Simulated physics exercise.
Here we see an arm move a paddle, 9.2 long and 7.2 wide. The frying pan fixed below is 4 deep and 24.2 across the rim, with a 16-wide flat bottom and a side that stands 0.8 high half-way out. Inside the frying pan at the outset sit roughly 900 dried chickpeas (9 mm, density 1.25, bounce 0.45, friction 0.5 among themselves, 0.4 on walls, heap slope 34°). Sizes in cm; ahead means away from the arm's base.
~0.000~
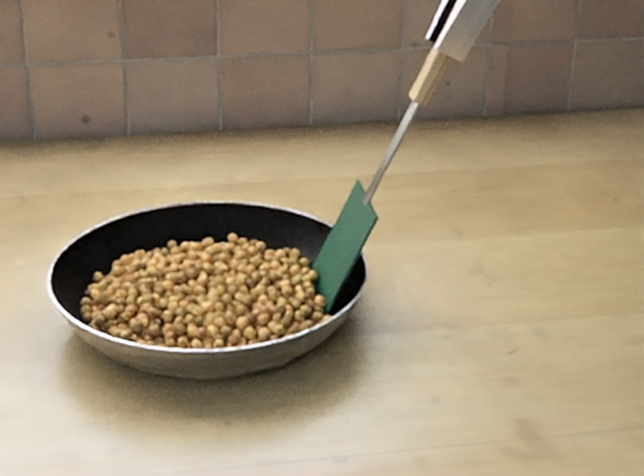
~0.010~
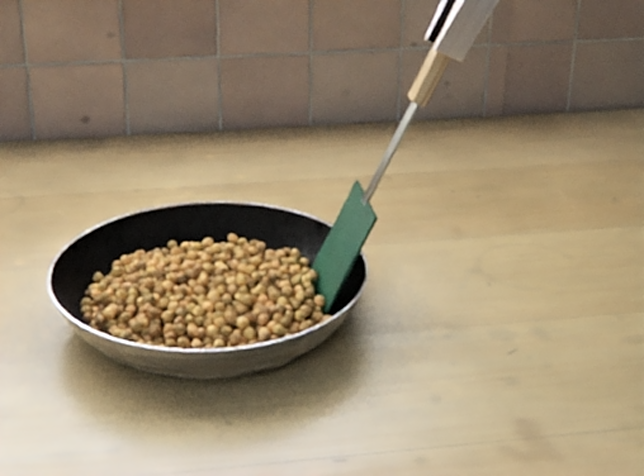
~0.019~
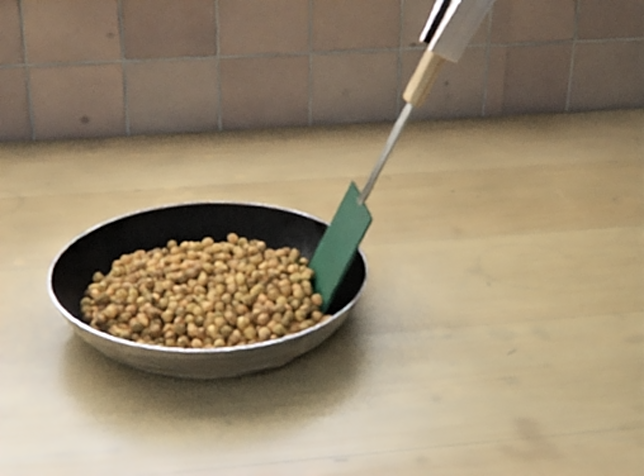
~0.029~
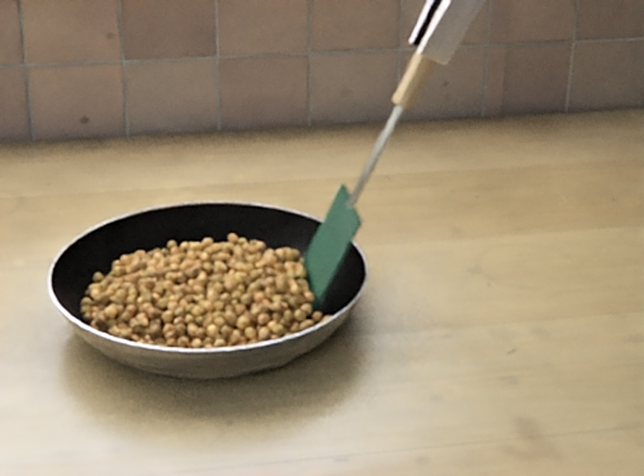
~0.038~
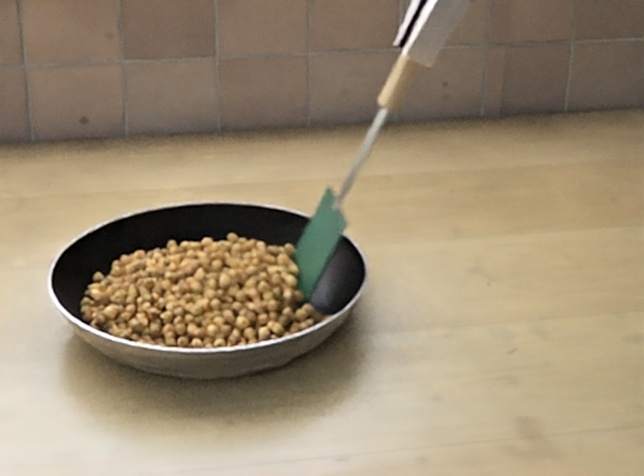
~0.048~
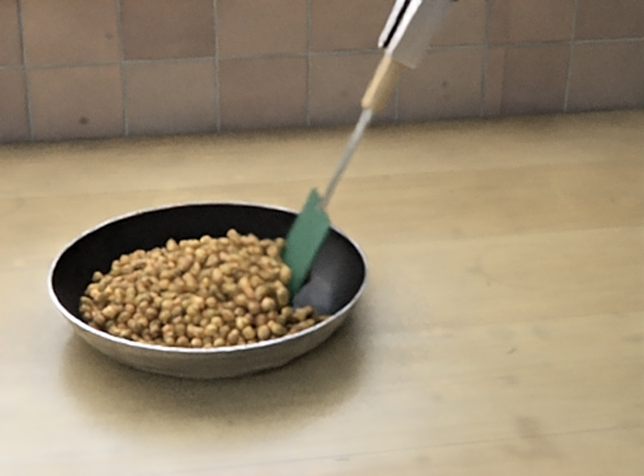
On a pale wooden countertop before a brownish tiled wall, seen from slightly above by a still camera, sits a shallow pan. The pan, dark inside with a light rim, holds a heap of tan chickpeas, and a green paddle on a thin shaft leans inside its right edge. The arm slowly moves the paddle left, pushing chickpeas and baring dark pan behind it.
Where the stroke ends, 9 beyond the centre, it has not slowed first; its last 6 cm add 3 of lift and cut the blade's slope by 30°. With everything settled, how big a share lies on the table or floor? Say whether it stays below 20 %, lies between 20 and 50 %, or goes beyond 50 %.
It lies between 20 and 50 %.
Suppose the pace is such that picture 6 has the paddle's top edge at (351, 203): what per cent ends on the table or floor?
10 %.
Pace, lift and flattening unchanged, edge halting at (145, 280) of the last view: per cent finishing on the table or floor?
Approximately 15 per cent, I reckon.
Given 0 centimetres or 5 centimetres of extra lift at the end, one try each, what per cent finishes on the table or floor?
Roughly 25 % and then 25 %.
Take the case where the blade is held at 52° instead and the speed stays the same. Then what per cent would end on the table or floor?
Then roughly 25 percent.
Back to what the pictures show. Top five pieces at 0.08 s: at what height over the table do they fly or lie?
Height: Approx. 7 cm.
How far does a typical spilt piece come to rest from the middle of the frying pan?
Roughly 34 cm from the middle.
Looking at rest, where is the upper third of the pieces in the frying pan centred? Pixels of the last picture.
The middle lies somewhere around (138, 282).
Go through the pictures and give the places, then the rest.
The paddle top edge at (368, 198), sloping 65°; upper third of the load around (216, 290), from x 85 to 330, top at y 240; 900 in the frying pan, in the first picture.
The paddle top edge at (367, 198), sloping 65°; upper third of the load around (216, 290), from x 85 to 330, top at y 240, in the second picture.
The paddle top edge at (362, 199), sloping 65°; upper third of the load around (216, 290), from x 85 to 330, top at y 240, in the third picture.
The paddle top edge at (352, 202), sloping 65°; upper third of the load around (219, 288), from x 85 to 330, top at y 240, in the fourth picture.
The paddle top edge at (338, 204), sloping 65°; upper third of the load around (221, 285), from x 85 to 330, top at y 240, in the fifth picture.
The paddle top edge at (322, 205), sloping 65°; upper third of the load around (219, 283), from x 85 to 330, top at y 235; 900 in the frying pan, in the sixth picture.
After 0.08 s, sloping 65°, highest piece 8 above the table; 900 in the frying pan.
After 0.12 s, sloping 59°, highest piece 10 above the table; 896 in the frying pan, 4 on the blade or in flight.
After 0.34 s, sloping 35°, highest piece 14 above the table; 644 in the frying pan, 161 on the table or floor, 95 on the blade or in flight.
After 1.39 s, sloping 35°, highest piece 4 above the table; 643 in the frying pan, 257 on the table or floor.
In the end, 643 in the frying pan, 257 on the table or floor. That is 29 % on the table or floor.
